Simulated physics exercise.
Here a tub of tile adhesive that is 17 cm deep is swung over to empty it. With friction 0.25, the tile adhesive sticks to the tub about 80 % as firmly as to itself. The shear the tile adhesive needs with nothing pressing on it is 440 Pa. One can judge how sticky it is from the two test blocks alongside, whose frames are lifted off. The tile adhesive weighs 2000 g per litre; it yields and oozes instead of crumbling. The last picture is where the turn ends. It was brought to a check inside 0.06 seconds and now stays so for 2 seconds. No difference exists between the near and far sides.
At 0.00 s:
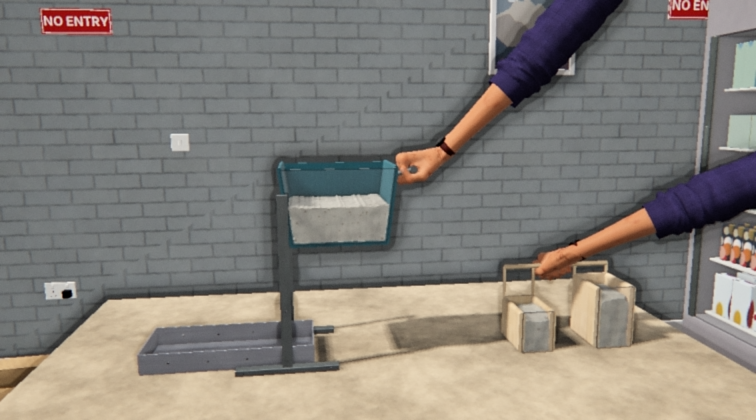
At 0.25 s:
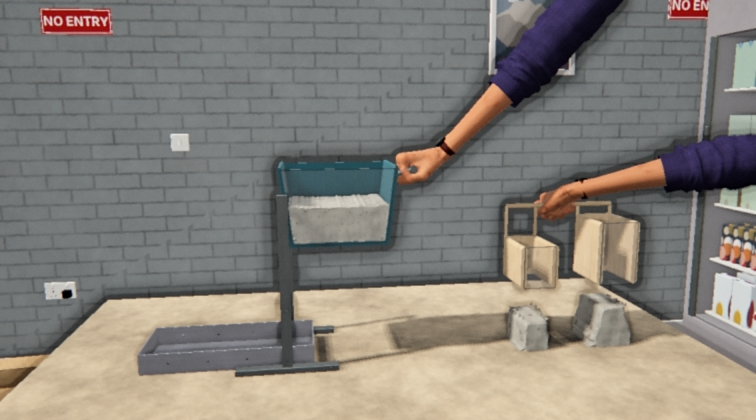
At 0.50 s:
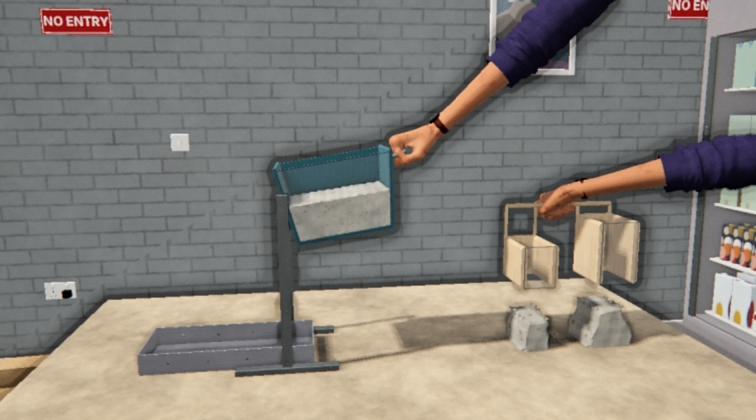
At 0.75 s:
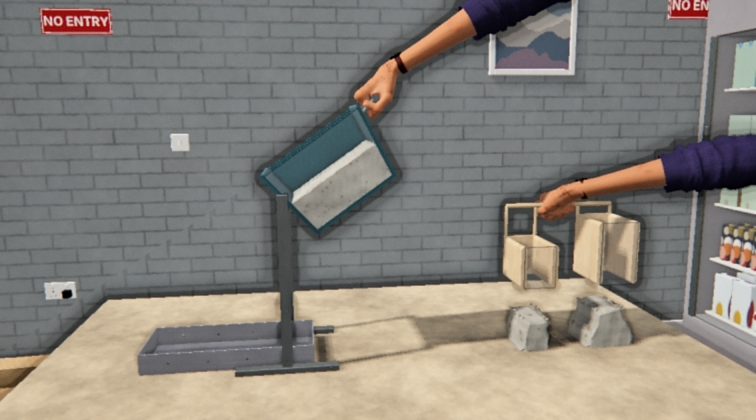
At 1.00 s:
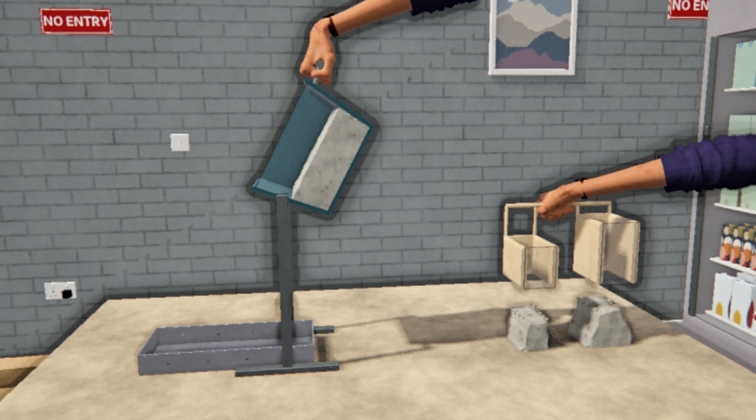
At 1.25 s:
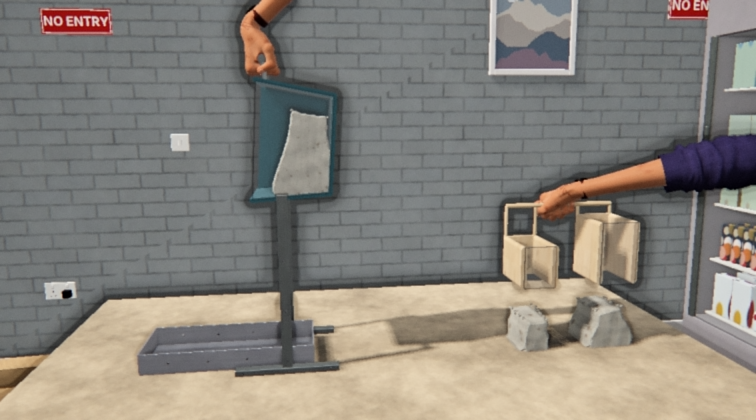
At first, one hand holds a level teal tub of grey material while another lifts two wooden holders off grey blocks, and the right block sags slightly. Then the first hand swings the tub up and leftward until it is nearly upright, the material still inside but bulging near the bottom.
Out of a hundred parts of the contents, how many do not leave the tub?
Around 69 in every hundred.
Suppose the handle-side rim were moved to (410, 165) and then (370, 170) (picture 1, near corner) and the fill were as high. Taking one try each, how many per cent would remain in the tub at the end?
Some 60 % and some 100 %, in that order.
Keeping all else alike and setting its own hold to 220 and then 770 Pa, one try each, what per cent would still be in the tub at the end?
Roughly 55 % followed by roughly 95 %.
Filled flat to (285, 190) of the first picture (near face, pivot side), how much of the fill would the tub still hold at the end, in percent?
About 45 per cent.
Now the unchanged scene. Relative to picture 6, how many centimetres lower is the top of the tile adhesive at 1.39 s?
Roughly 5 cm.
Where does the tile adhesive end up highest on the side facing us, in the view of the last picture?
Close to pixel (316, 157).
By 1.39 s, the tub is at 86 degrees and holds 100 %.
By 1.56 s, the tub is at 86 degrees and holds 91 %.
By 1.73 s, the tub is at 86 degrees and holds 82 %.
By 1.90 s, the tub is at 86 degrees and holds 77 %.
By 3.25 s, at the end, the tub is at 86 degrees and holds 69 %.
